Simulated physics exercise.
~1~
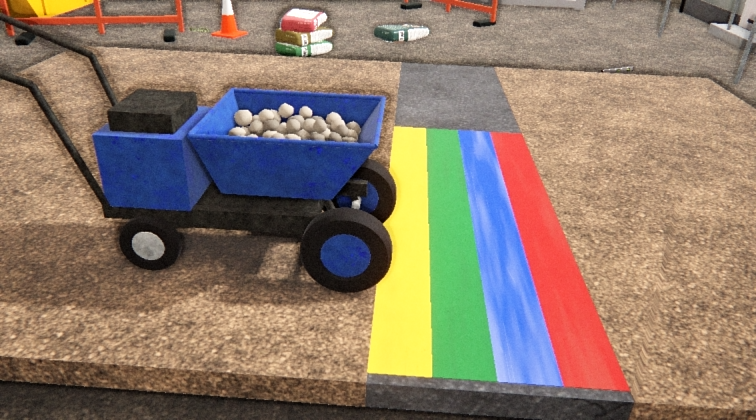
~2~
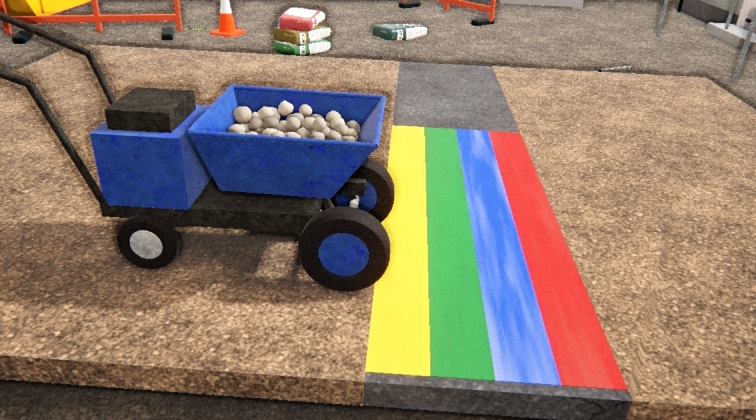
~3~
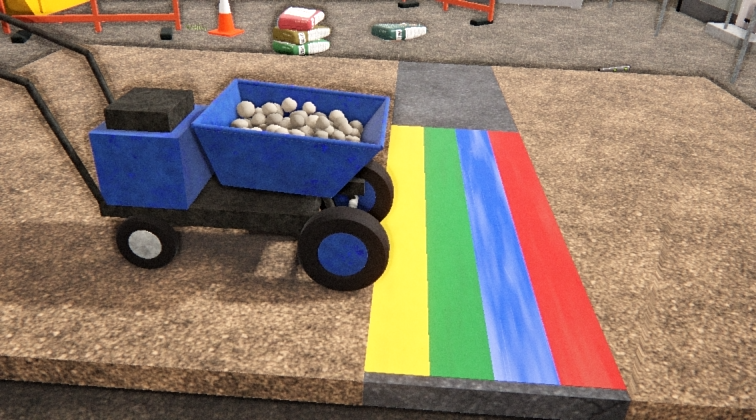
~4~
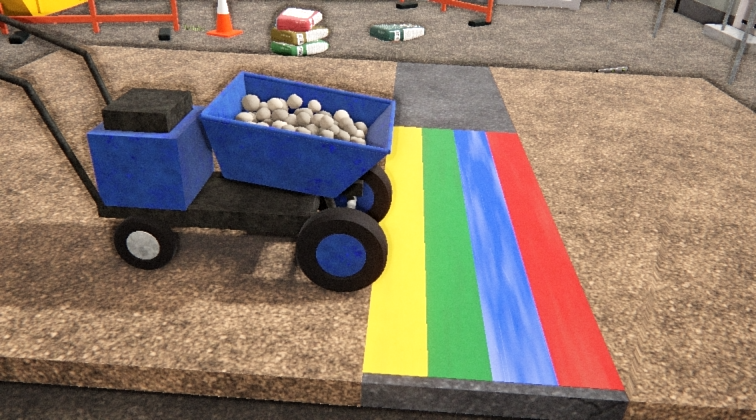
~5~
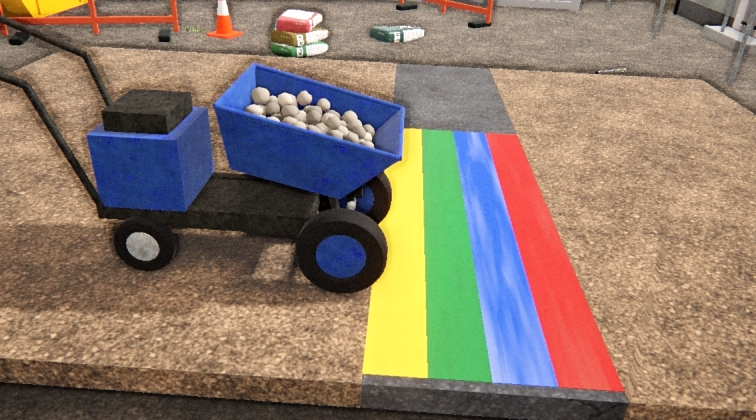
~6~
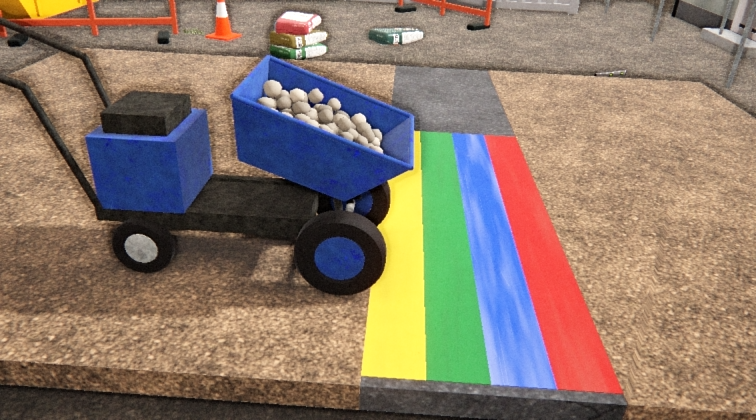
The blue skip of a wheeled barrow, loaded with rounded pale stones, sat level at first, then tilted steadily forward to the right beside a pad striped yellow, green, blue and red.
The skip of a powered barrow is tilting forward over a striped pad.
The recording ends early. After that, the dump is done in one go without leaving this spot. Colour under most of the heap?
Blue.
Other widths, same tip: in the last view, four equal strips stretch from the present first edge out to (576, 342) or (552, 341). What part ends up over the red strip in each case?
Respectively 30 and 40 percent.
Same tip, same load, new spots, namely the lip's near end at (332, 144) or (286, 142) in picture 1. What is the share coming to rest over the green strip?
40 and 30 percent, in that order.
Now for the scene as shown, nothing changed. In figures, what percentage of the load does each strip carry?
Here's the split: Yellow strip gets 0 %, green strip 20 %, blue strip 45 %, red strip 20 %.
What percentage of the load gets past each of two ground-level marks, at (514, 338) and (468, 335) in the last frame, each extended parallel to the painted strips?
Roughly 60 and 90 %.
Soon, skip tipped steeply; all in the skip.
A while on, skip tipped right over; most in the skip; a small part over the green strip; a small part over the blue strip; a stray few falling.
Towards the end, skip tipped right over; a small part in the skip; about a quarter over the green strip; about half over the blue strip; about a quarter over the red strip; a small part off the paint.
Finally, skip tipped right over; a stray few over the yellow strip; about a quarter over the green strip; about half over the blue strip; about a quarter over the red strip; a small part off the paint.
